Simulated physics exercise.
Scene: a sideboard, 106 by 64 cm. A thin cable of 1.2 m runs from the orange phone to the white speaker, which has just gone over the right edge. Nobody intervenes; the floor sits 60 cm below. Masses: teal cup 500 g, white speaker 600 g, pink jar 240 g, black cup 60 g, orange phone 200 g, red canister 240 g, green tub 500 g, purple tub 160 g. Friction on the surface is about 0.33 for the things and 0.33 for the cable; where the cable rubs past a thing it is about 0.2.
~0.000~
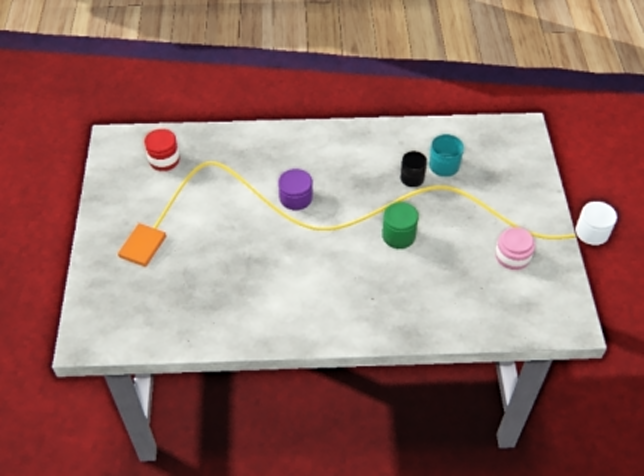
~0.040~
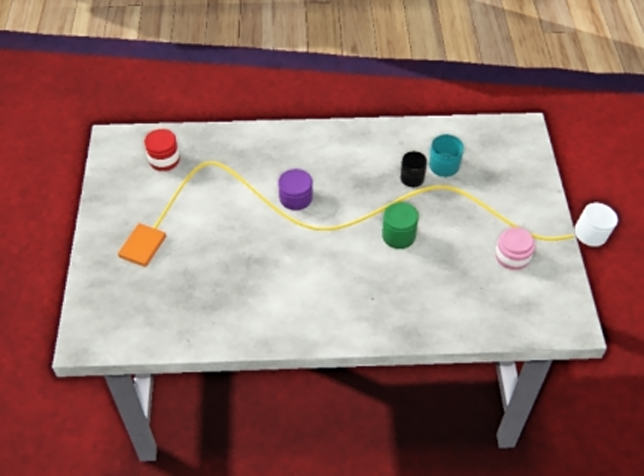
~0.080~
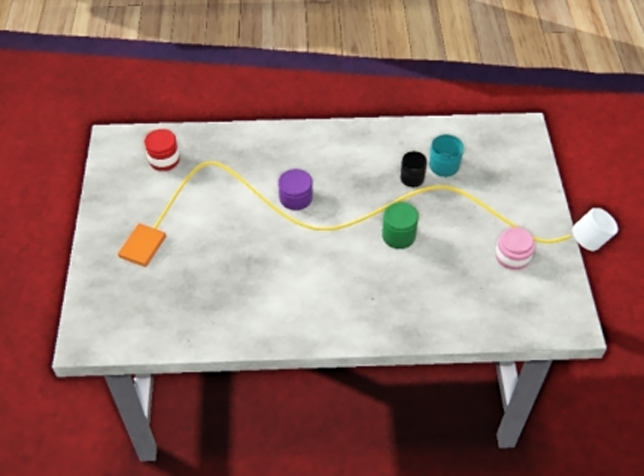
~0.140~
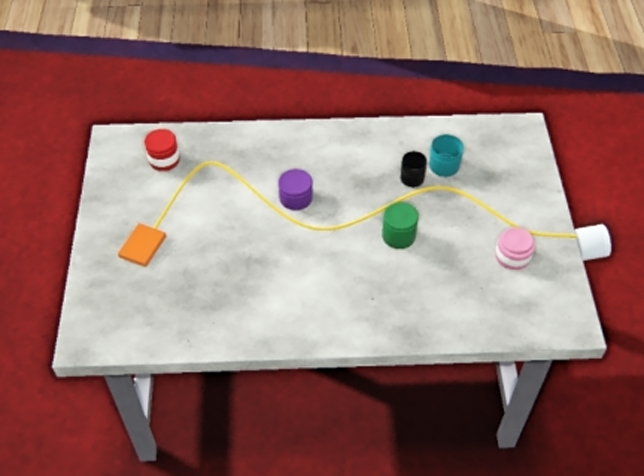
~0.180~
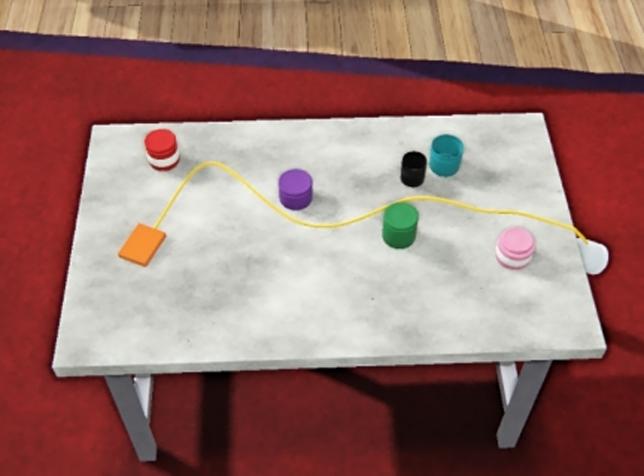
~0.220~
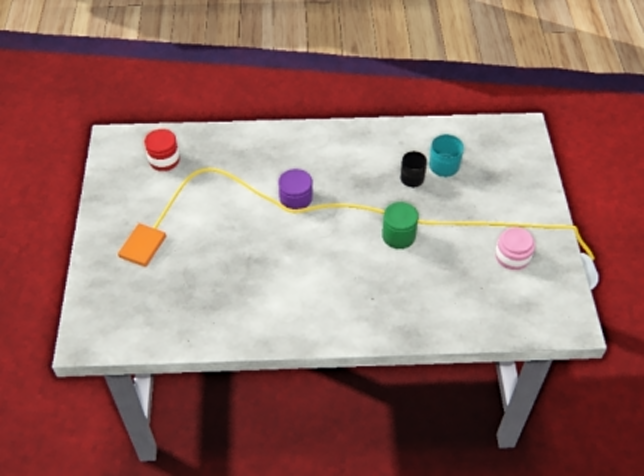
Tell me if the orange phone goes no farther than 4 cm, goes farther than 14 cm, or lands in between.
The orange phone goes farther than 14 cm.
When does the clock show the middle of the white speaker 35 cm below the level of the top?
Roughly 0.32 s.
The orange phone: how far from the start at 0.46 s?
The orange phone is 30 cm out of place.
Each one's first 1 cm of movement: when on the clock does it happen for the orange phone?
The orange phone gets there at 0.32 seconds.
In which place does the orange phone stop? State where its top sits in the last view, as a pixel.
It stops around pixel (387, 212).
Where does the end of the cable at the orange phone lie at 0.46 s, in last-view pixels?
Estimated pixel: (302, 242).
At 0.5 s, the cable's tail end at (302, 242); orange phone 29 cm off its start, white speaker over the edge.
At 0.7 s, the cable's tail end at (408, 216); orange phone 52 cm off its start, green tub 9 cm off its start, white speaker over the edge.
At 1.0 s, the cable's tail end at (409, 216); orange phone 52 cm off its start at (387, 212), green tub 10 cm off its start at (449, 229), white speaker over the edge.
At 1.2 s, the cable's tail end at (409, 216); orange phone 52 cm off its start, green tub 10 cm off its start, white speaker over the edge.
At 2.4 s, the cable's tail end at (409, 216); orange phone 52 cm off its start at (387, 212), green tub 10 cm off its start at (449, 229), white speaker over the edge.
